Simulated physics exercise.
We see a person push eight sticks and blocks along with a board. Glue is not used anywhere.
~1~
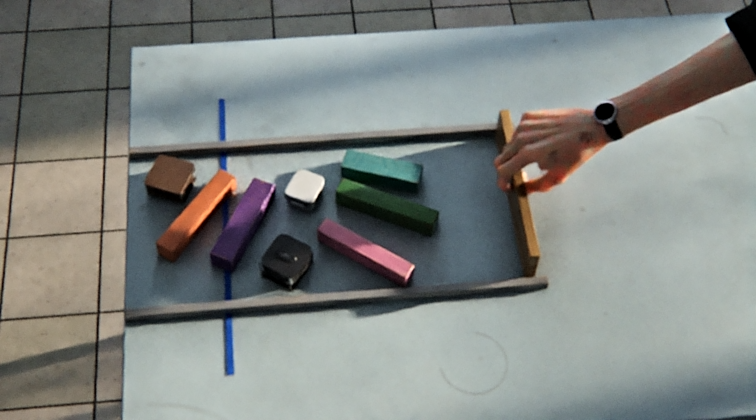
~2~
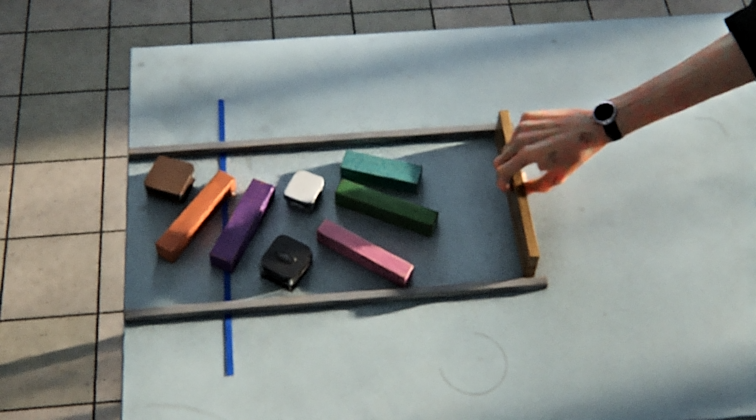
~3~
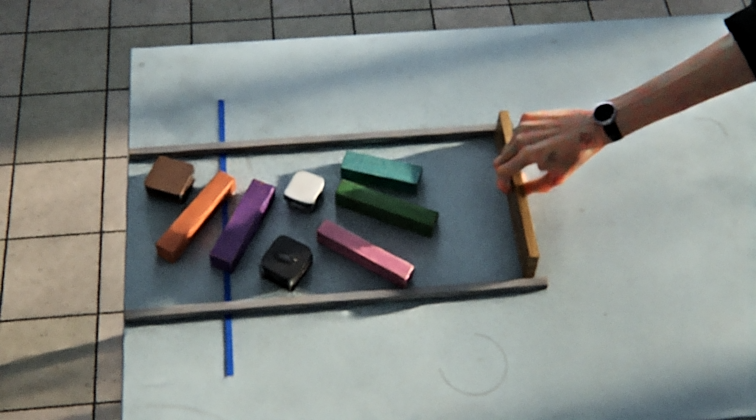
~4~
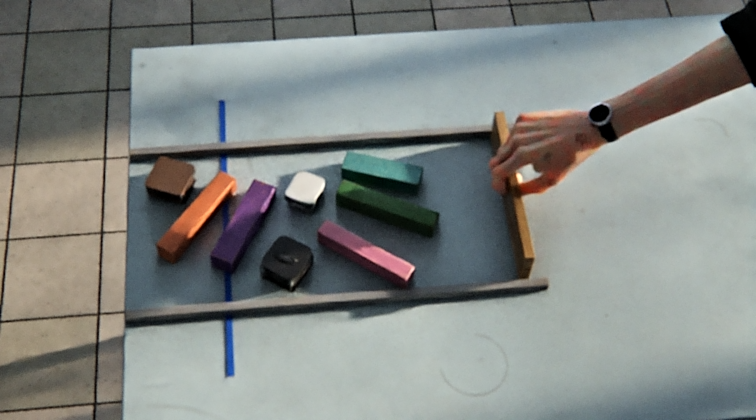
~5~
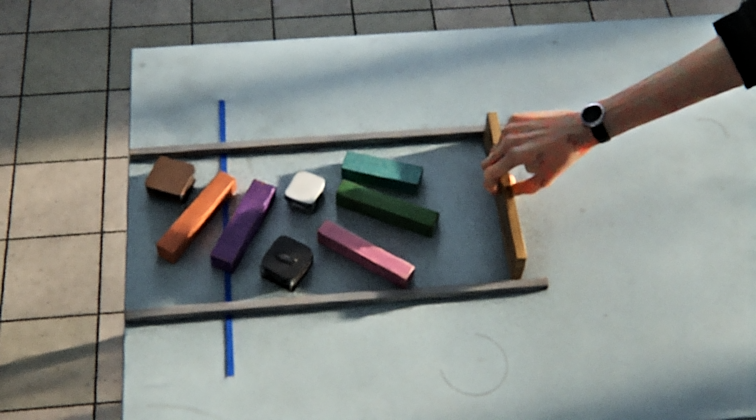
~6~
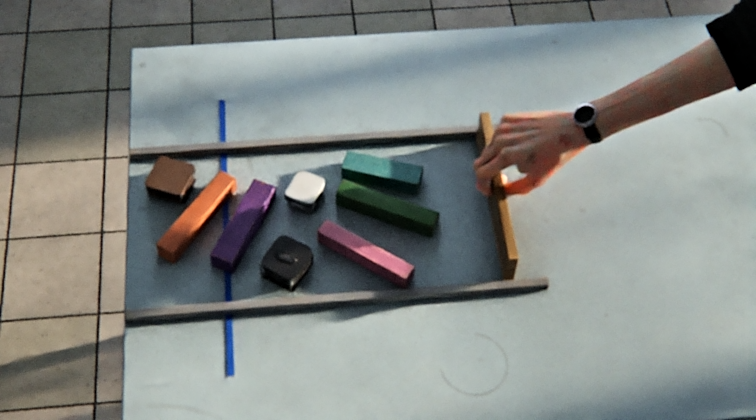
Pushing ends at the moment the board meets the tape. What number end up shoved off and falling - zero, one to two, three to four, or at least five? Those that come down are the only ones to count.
Dropped: One or two.
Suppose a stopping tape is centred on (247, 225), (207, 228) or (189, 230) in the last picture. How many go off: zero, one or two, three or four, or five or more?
The three counts come out as 1 or 2, either three or four and three to four.
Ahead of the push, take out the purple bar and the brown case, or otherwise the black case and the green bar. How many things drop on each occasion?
The answer is 0 and then 0.
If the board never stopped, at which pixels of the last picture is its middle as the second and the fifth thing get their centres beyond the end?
At the first moment about (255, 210), at the next about (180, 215).
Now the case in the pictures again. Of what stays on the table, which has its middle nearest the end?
Closest at the end: The purple bar.
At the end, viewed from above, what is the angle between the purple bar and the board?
I'd estimate about 5 degrees.
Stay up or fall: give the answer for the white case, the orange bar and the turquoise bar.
Once everything settles, the white case is still on top, the orange bar drops away and the turquoise bar is still on top.
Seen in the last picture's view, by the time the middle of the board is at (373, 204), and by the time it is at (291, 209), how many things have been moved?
So 5, and at the other place 8.
Soon after, none off yet; brown case at rest near (171, 181); orange bar at rest near (198, 216); purple bar at rest near (244, 225).
Then, none off yet; brown case at rest near (171, 181); orange bar moving near (191, 214); purple bar moved a little near (225, 227).
Further on, none off yet; brown case moved about its own width near (120, 181); orange bar moved a little near (148, 213); purple bar moved about its own width near (177, 239).
By the end, the number that fall off is one or two; fallen, orange bar and brown case.
